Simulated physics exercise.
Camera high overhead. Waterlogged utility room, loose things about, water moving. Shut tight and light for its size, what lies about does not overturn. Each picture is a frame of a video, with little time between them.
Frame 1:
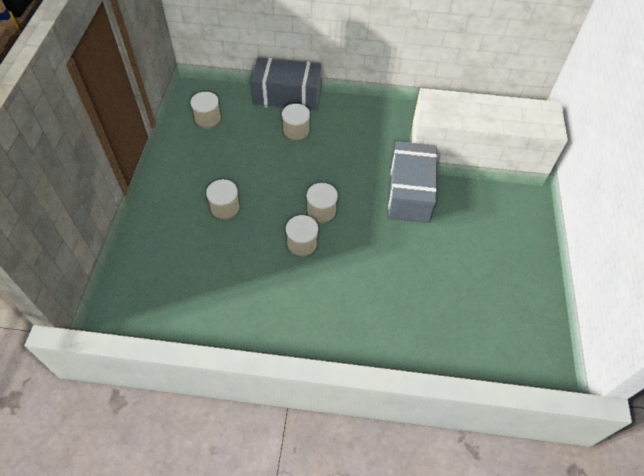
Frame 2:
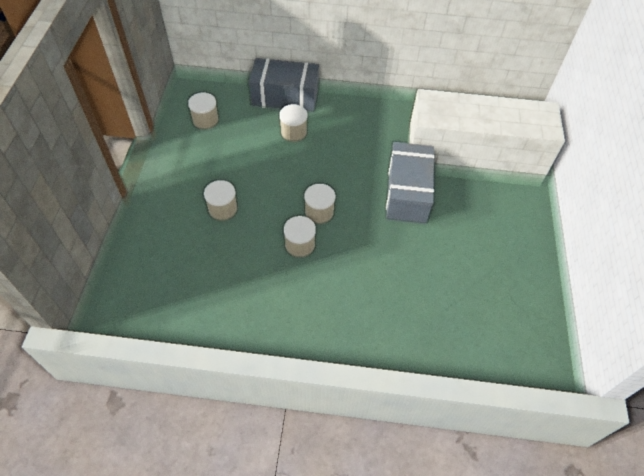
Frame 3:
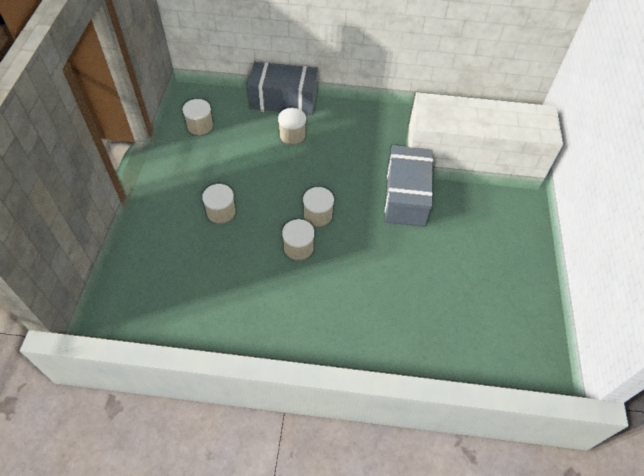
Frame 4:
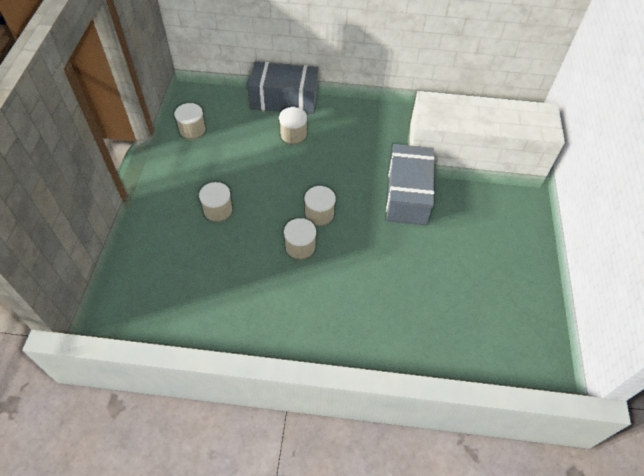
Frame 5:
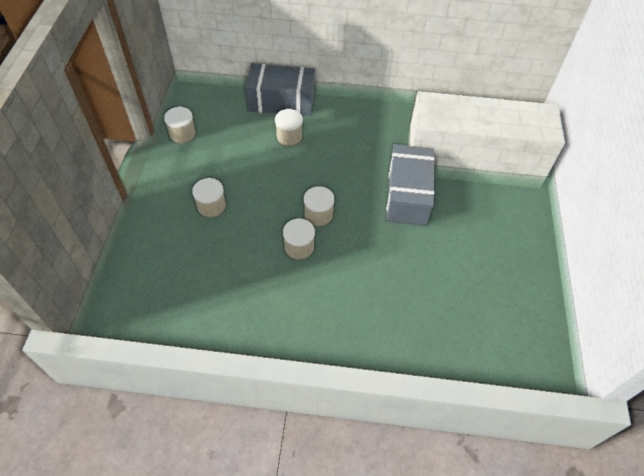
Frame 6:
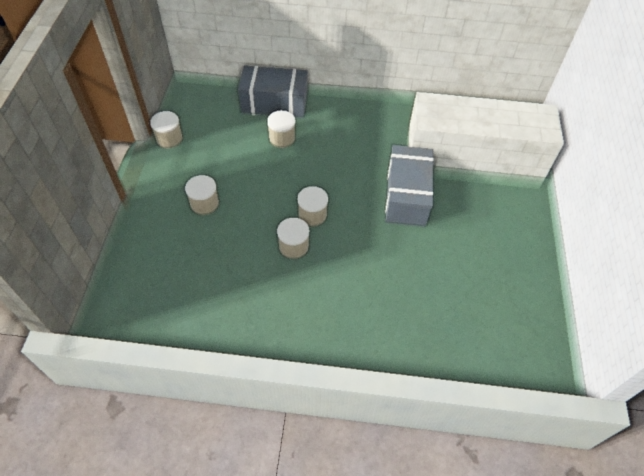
A pale round pail near the back left drifted slowly toward the doorway in the green water, after the brown door had opened, and then the other pails and a dark strapped box shifted slightly left.
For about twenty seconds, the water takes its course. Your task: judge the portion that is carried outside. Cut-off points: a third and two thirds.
At least two thirds.
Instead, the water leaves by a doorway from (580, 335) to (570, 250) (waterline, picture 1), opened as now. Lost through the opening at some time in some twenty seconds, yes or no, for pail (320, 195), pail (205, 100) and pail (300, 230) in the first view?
Lost, retained and lost.
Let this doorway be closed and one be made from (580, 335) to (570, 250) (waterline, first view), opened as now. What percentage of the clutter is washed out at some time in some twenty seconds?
Near 40 percent, give or take.
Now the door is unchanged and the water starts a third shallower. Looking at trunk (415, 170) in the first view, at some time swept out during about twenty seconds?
Held back.
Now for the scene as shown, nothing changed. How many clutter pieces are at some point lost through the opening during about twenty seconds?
I make it 6 in total.
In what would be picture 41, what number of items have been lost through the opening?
That makes 6.
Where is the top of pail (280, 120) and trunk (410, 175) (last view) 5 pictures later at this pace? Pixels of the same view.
They end up close to (250, 115) and close to (383, 165).
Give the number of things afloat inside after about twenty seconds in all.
1 in all.
A moment on, 1 of 7 are out; 6 afloat.
Next, 2 of 7 are out; 5 afloat.
Later, 6 of 7 are out; 1 afloat.
In the end, 6 of 7 are out; 1 afloat.
